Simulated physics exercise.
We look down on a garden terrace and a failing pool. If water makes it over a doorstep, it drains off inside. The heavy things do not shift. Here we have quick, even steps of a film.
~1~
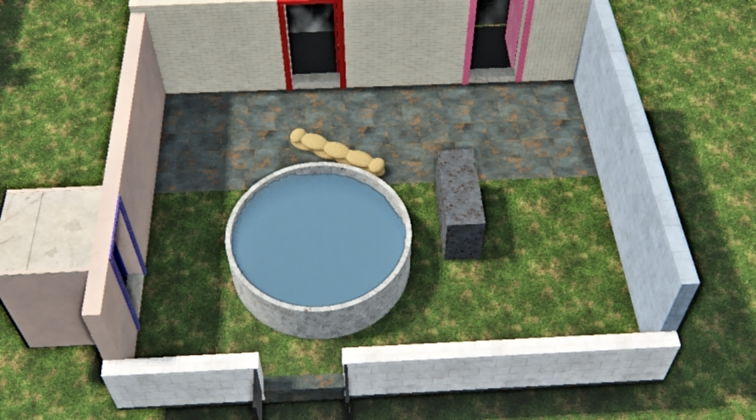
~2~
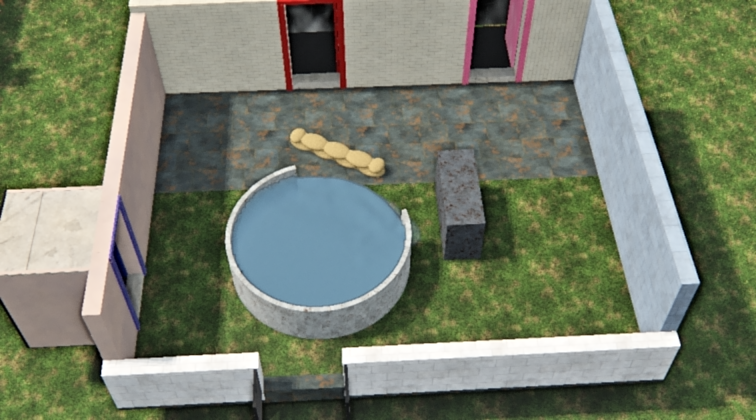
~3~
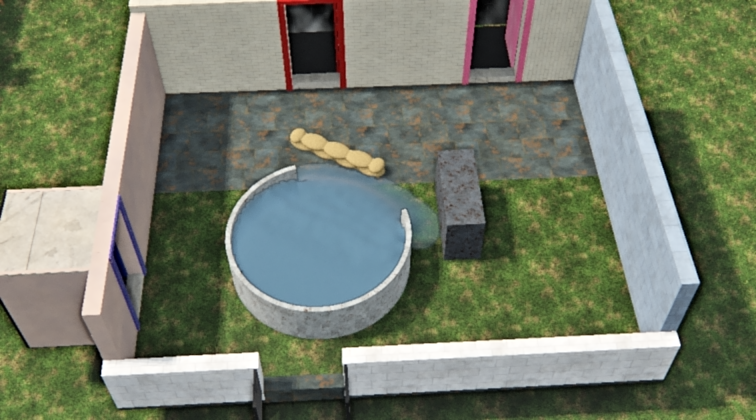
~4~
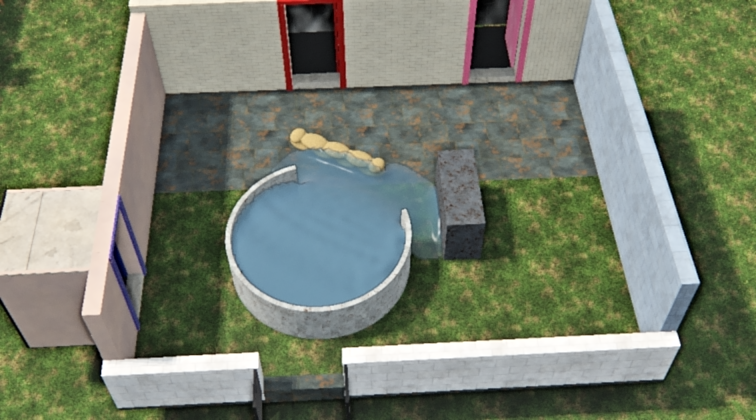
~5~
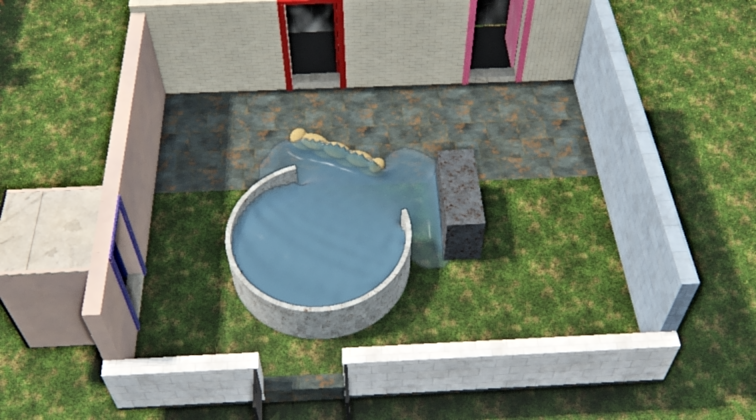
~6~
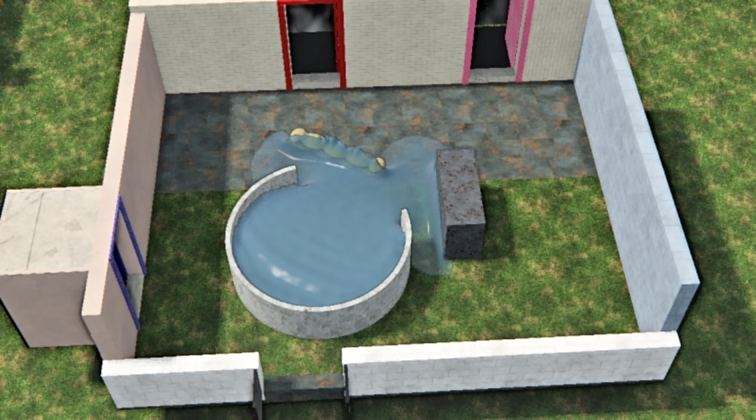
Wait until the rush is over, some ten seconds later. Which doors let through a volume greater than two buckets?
As I see it, the blue door will keep it to two buckets, the red door will keep it to two buckets, the pink door will be overrun.
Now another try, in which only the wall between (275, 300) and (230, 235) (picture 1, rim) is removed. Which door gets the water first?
It would be the one in blue.
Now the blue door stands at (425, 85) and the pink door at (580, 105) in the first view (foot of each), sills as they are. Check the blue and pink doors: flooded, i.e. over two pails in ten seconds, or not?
Blue door: Comes in high; pink door: Comes in high.
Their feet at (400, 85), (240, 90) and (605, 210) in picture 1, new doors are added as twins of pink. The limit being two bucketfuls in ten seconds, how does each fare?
Door by door: Gets past, stays short, stays short.
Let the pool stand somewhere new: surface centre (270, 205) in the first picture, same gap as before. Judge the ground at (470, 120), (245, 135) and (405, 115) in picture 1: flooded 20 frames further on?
I'd say swamped for the first, swamped for the second and swamped for the third.
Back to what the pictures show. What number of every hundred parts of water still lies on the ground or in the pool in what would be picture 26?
Estimate: Close to 98 %.
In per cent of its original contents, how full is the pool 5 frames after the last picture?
About 62 per cent.
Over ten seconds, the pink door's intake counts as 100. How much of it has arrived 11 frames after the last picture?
Roughly 25 %.
A moment on, water covers 40 % of the floor; the blue door not reached, the red door not reached, the pink door wet at the sill, nothing in.
Next, water covers 60 % of the floor; the blue door not reached, the red door wet at the sill, nothing in, the pink door under two buckets in.
Then, water covers 70 % of the floor; the blue door not reached, the red door wet at the sill, nothing in, the pink door over two buckets in.
Later, water covers 95 % of the floor; the blue door wet at the sill, nothing in, the red door wet at the sill, nothing in, the pink door over two buckets in.
In the end, water covers 95 % of the floor; the blue door wet at the sill, nothing in, the red door wet at the sill, nothing in, the pink door over two buckets in.
